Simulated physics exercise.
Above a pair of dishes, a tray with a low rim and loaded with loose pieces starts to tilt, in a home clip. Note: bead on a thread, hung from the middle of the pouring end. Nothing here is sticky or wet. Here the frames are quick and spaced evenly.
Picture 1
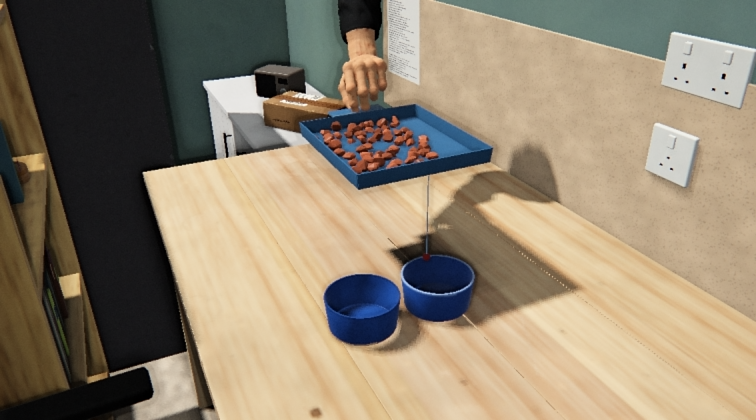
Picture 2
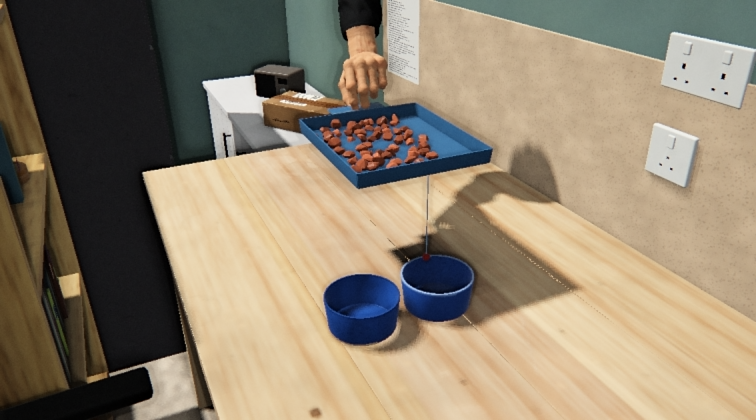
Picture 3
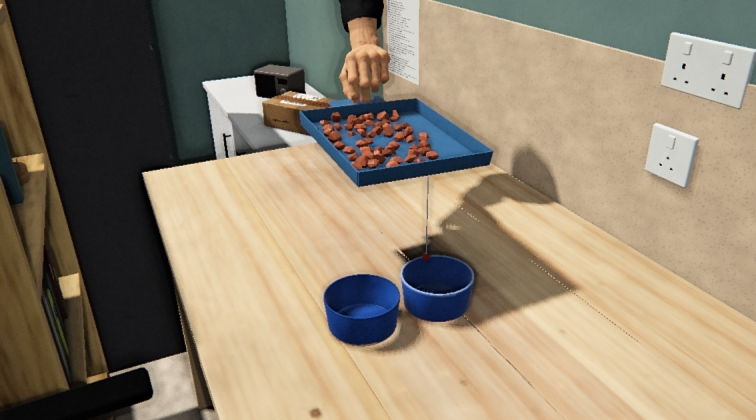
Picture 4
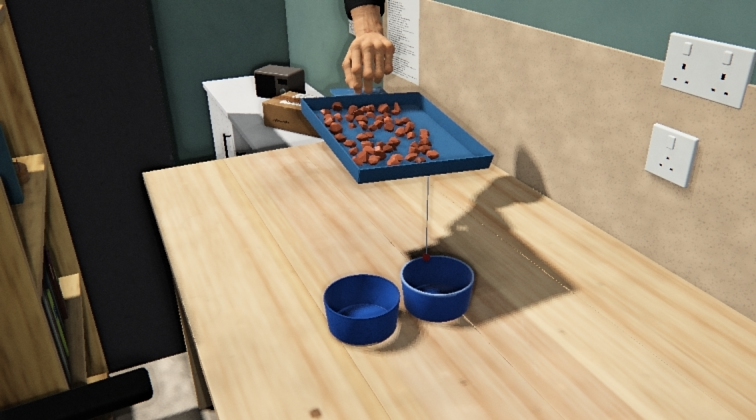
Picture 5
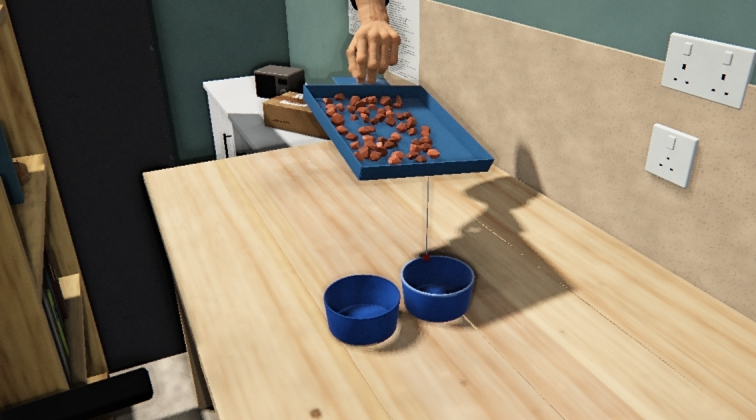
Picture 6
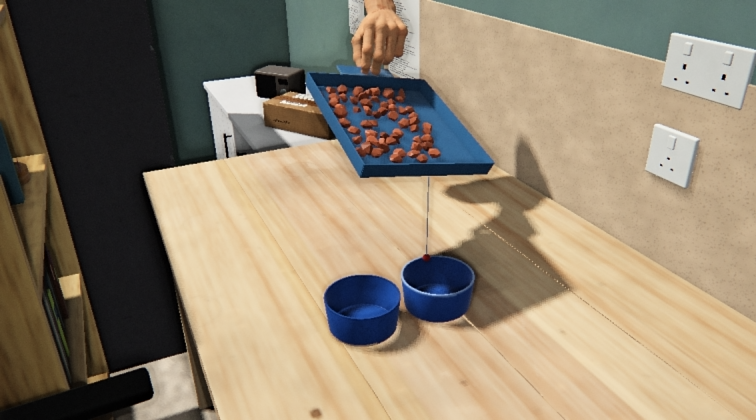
The footage shows a hand holding a blue tray of reddish-brown pieces above two blue dishes on a wooden table, then gradually raising its far side so the tray slants toward the viewer while the hanging thread stays nearly still.
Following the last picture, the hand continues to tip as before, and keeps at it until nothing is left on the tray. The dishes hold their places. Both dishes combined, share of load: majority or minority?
Minority.
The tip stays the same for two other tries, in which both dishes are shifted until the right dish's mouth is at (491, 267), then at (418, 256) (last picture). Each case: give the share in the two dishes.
It comes to near 60 per cent the first time and near 0 per cent the second time.
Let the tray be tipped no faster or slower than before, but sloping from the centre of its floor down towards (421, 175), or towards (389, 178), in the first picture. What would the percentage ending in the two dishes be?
Roughly 50 percent, then 90 percent.
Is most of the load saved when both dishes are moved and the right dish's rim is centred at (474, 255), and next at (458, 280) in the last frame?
Taking the tries in order: A major share, followed by a minor share.
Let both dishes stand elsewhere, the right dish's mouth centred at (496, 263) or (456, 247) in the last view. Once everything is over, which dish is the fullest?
Result, try one: The dish further right; try two: The dish further right.
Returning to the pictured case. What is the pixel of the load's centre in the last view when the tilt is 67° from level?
The load's middle is around (460, 158).
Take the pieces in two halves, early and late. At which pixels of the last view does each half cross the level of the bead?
Early-half point (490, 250); late-half point (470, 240).
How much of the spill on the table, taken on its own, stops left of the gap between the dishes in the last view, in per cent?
Roughly 0 in a hundred.
Soon, tray tipped steeply; nearly all on the tray; a stray few in the air.
A while on, tray tipped past a quarter turn; about half on the tray; a stray few in the right dish; about a third outside both; about a quarter in the air.
Towards the end, tray tipped past a quarter turn; a small part in the right dish; nearly all outside both.
Finally, tray tipped past a quarter turn; none in the left dish; a small part in the right dish; nearly all outside both.
